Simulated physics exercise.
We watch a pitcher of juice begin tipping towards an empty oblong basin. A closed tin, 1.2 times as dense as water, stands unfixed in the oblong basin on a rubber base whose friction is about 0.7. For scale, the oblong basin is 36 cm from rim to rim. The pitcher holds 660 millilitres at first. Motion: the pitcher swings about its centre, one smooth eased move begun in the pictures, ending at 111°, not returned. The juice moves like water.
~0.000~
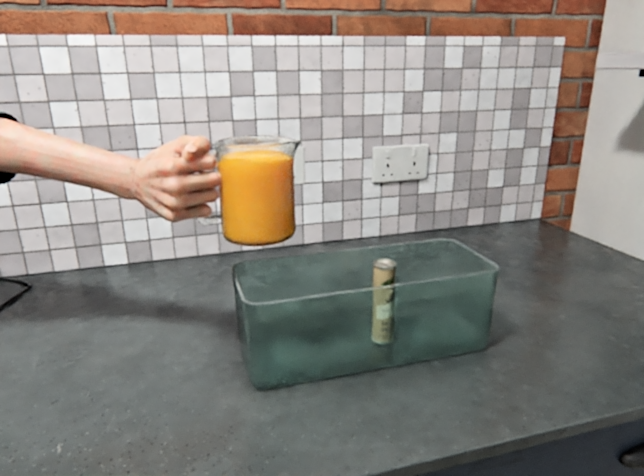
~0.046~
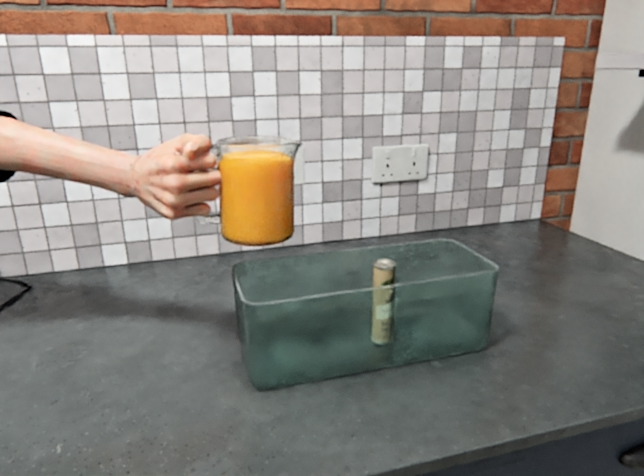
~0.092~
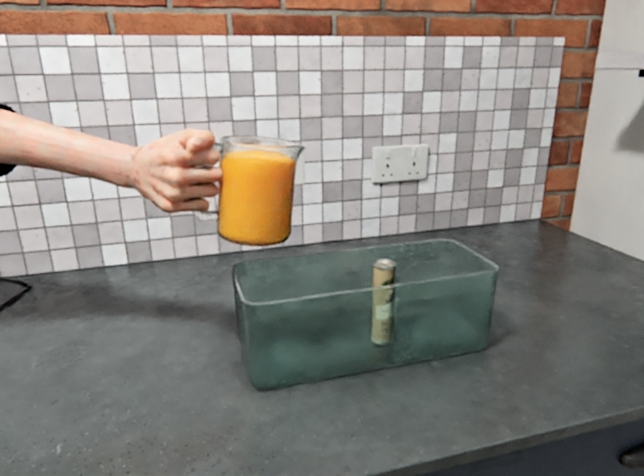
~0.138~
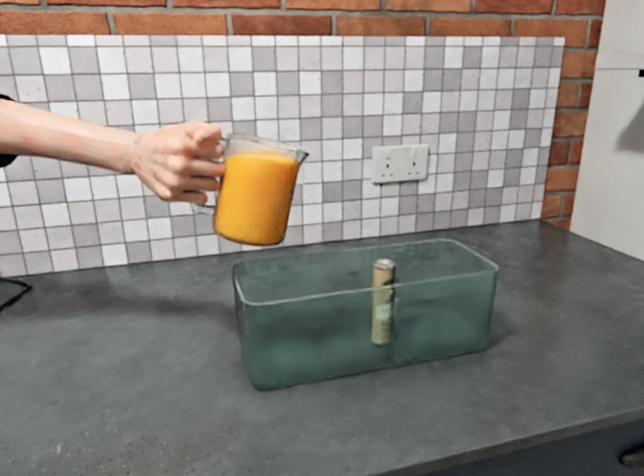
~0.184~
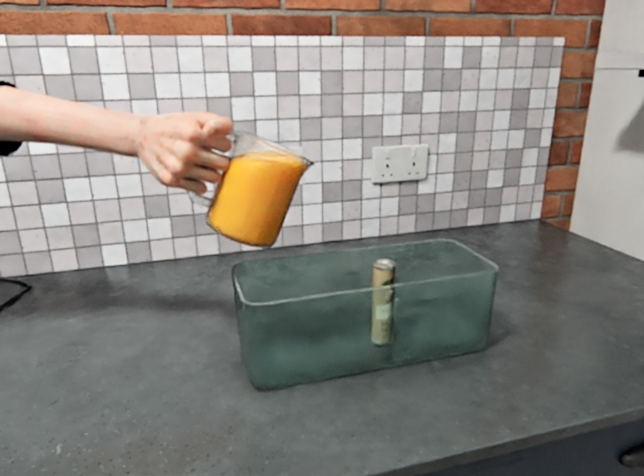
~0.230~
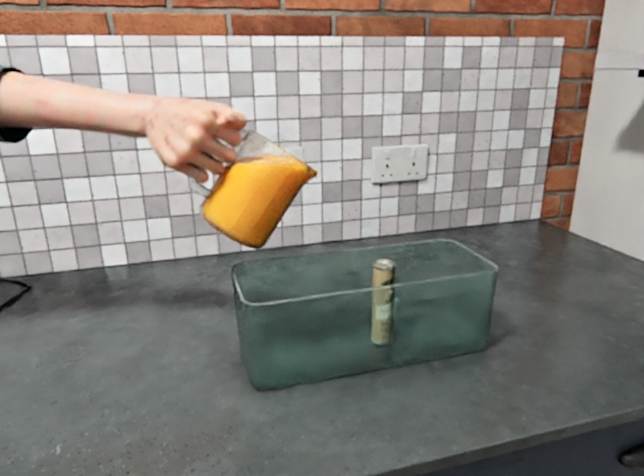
A hand tilts a glass pitcher of orange juice rightward above a clear oblong basin holding a tin.
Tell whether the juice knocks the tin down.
It does not keel over.
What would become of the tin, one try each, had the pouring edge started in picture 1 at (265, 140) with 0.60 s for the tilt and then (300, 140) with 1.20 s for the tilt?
In the first try it remains standing; in the second it remains standing.
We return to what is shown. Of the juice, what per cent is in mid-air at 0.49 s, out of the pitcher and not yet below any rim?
Near 24 per cent at that time.
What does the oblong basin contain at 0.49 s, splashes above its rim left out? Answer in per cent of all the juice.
About 18%.
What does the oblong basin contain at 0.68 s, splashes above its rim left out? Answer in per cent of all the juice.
The fraction sits near 72 in a hundred.
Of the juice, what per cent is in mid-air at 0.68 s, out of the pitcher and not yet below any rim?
Roughly 14 per cent.
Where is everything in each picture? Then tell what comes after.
It leans 0°; its right rim is at (300, 140); the juice meets the walls at (219, 158) and (290, 154); the oblong basin's rim runs from (238, 284) to (475, 254); the tin's top is at (384, 267), in the first frame.
It leans 2°; its right rim is at (301, 142); the juice meets the walls at (220, 157) and (290, 154), in the second frame.
It leans 6°; its right rim is at (305, 146); the juice meets the walls at (223, 156) and (293, 156), in the third frame.
It leans 14°; its right rim is at (309, 153); the juice meets the walls at (225, 159) and (297, 157), in the fourth frame.
It leans 24°; its right rim is at (314, 162); the juice meets the walls at (219, 178) and (304, 160), in the fifth frame.
It leans 36°; its right rim is at (317, 174); the juice meets the walls at (214, 186) and (313, 167); 1 per cent is over the edge, in the sixth frame.
By 0.49 s the tilt is 102° and 58 per cent is still to pour; the tin stands where it began.
By 0.68 s the tilt is 111° and 14 per cent is still to pour; the tin stands where it began.
By 0.88 s the tilt is 111° and 1 per cent is still to pour; the tin stands where it began.
By 1.10 s the tilt is 111° and 0 per cent is still to pour; the tin stands where it began.
At rest the tin stands where it began.
